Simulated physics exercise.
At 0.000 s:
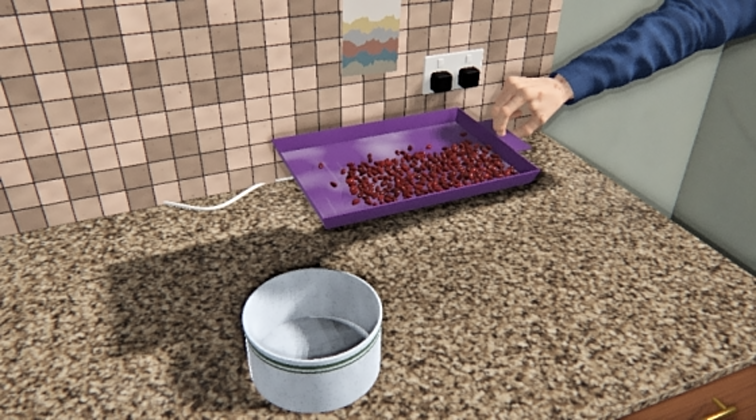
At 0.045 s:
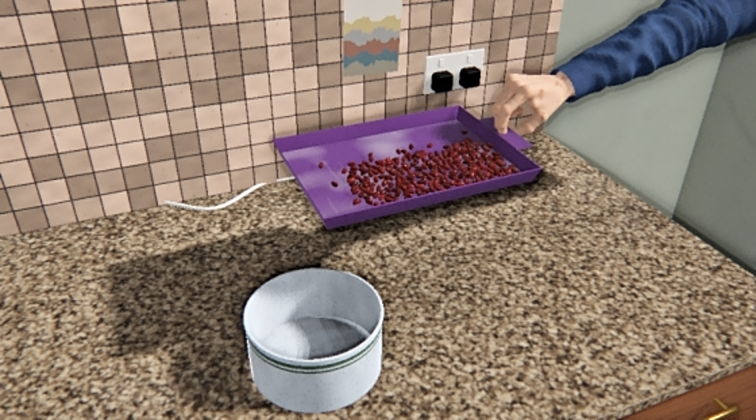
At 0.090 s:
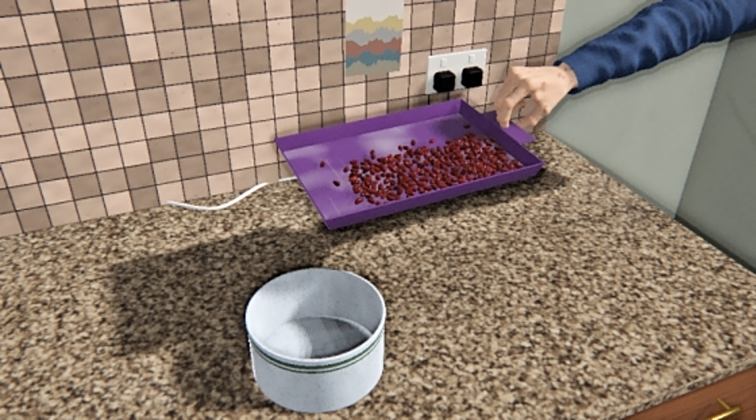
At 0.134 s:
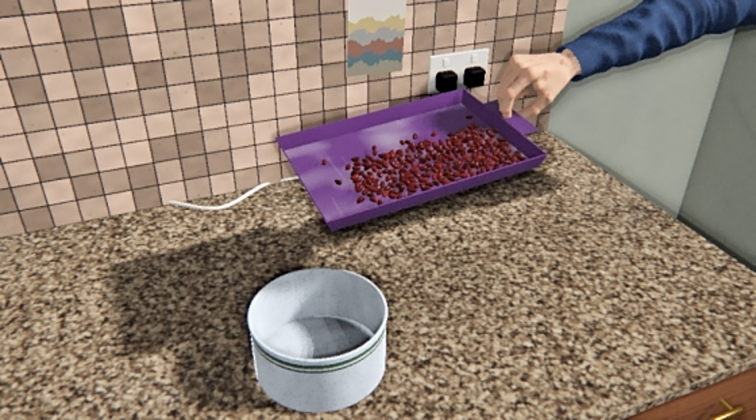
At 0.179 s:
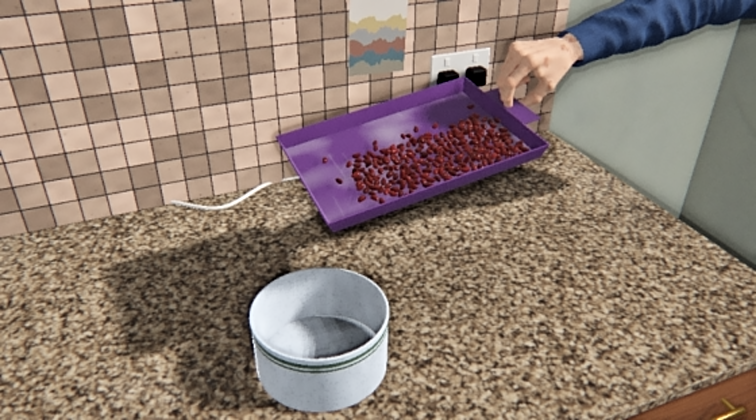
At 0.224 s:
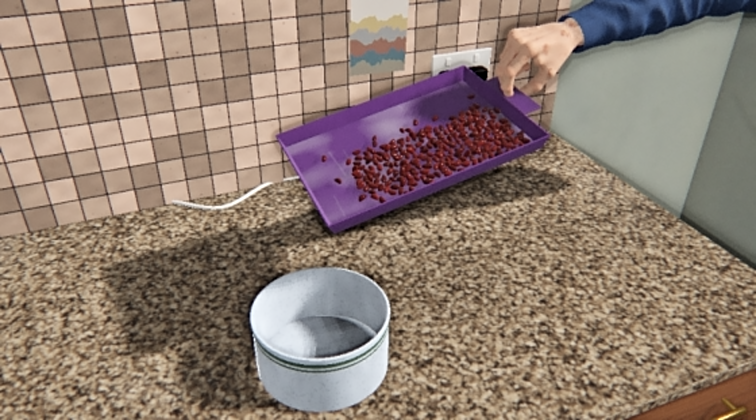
On a speckled kitchen counter, a hand lifts the right end of a purple tray of red beans.
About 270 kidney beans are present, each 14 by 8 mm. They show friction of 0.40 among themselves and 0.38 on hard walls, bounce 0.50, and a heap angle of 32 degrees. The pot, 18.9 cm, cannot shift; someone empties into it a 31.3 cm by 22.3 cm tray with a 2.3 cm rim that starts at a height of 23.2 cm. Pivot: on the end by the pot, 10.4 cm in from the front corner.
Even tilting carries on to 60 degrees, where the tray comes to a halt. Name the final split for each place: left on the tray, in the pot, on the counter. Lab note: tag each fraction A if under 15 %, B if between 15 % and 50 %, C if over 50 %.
Left on the tray = B, pot = C, counter = A.
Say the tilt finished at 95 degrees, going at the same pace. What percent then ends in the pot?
Result: Close to 95 %.
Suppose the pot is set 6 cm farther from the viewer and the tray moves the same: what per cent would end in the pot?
I'd put it at around 55 per cent.
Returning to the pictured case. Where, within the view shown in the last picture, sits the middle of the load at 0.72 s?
Near pixel (352, 192).
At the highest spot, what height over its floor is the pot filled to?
I'd say near 2.0 centimetres.
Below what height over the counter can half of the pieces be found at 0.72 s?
The halfway mark sits at about 26 cm.
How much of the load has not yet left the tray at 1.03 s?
Load share: Around 35%.
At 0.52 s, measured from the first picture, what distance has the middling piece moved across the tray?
3 cm.
After 0.52 s, tilt 36 degrees; the tray holds 100 %, the pot 0 %.
After 0.72 s, tilt 52 degrees; the tray holds 100 %, the pot 0 %.
After 1.03 s, tilt 60 degrees; the tray holds 35 %, the pot 45 %.
By 2.2 s all is still; tray 30 %, pot 65 %, counter 5 %.
